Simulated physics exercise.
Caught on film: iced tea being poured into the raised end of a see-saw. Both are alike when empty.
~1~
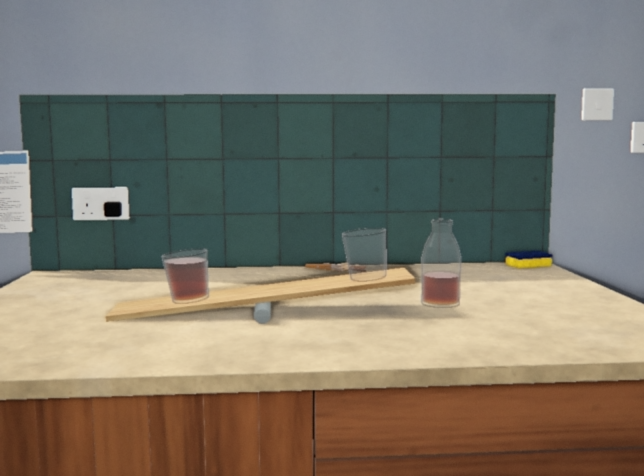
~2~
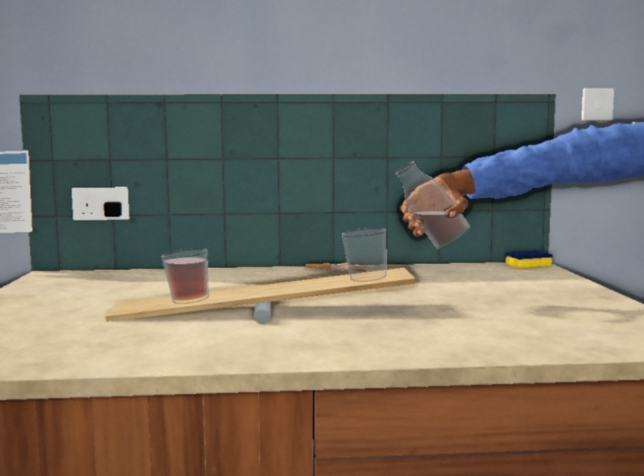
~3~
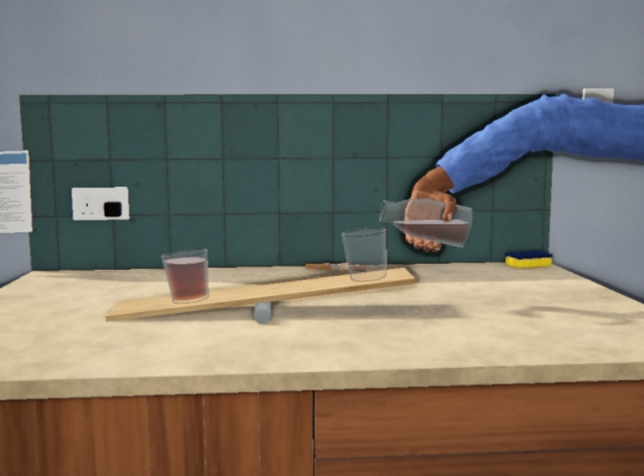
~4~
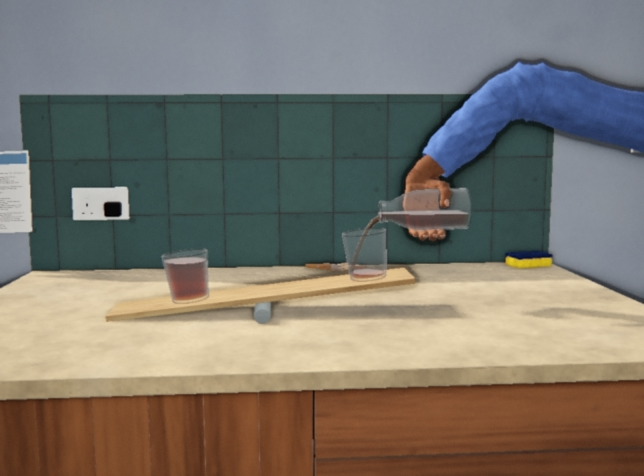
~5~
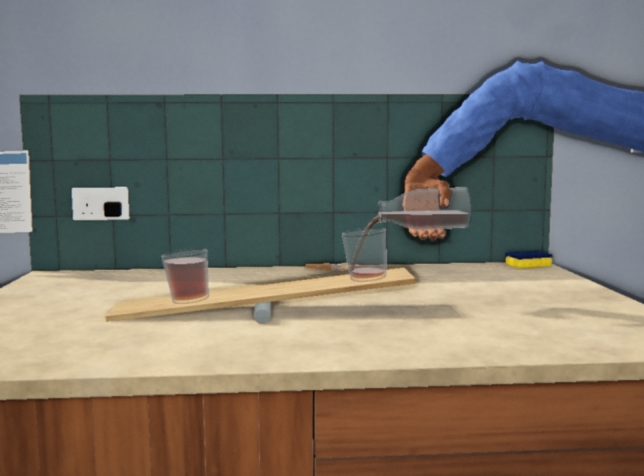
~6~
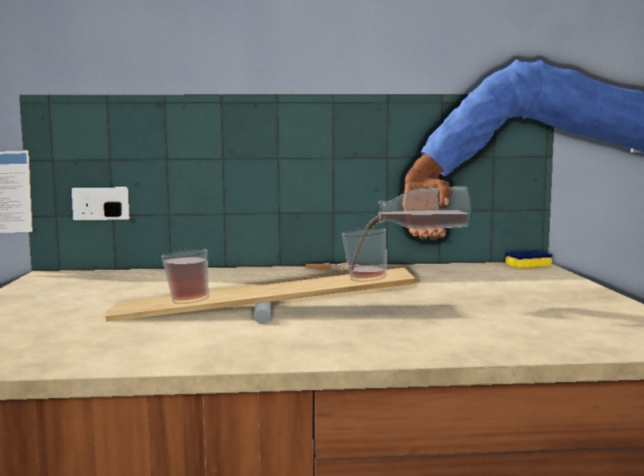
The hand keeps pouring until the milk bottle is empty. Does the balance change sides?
It swings over.
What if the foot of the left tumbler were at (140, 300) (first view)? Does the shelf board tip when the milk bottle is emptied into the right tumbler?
Then: Keeps its lean.
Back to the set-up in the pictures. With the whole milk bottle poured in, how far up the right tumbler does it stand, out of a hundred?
Some 65 per cent.
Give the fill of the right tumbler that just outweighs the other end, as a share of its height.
Some 40 per cent.
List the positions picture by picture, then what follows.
In the first picture, before the pour; milk bottle (442, 261) about a third full; right tumbler (366, 253) empty, raised; left tumbler (187, 275) about three quarters full, on the low side.
In the second picture, the milk bottle is on its way; round bar (262, 315); right tumbler (366, 253) empty.
In the third picture, the iced tea nears the lip; milk bottle (423, 219) tipped 80° with all of its load; right tumbler (366, 253) empty.
In the fourth picture, pouring; round bar (262, 315); right tumbler nearly empty, surface at (368, 272); left tumbler about three quarters full, surface at (185, 261).
In the fifth picture, pouring; milk bottle (421, 210) tipped 90° with nearly all of its load; right tumbler (366, 253) nearly empty.
In the sixth picture, pouring; round bar (262, 315); right tumbler nearly empty, surface at (368, 269); left tumbler about three quarters full, surface at (185, 261).
A moment on, the right tumbler is about a third full; the shelf board leans as before.
Further on, the right tumbler is about two thirds full; the shelf board has swung over, and that end is down.
When it is over, the right tumbler is about two thirds full; the shelf board has swung over, and that end is down.
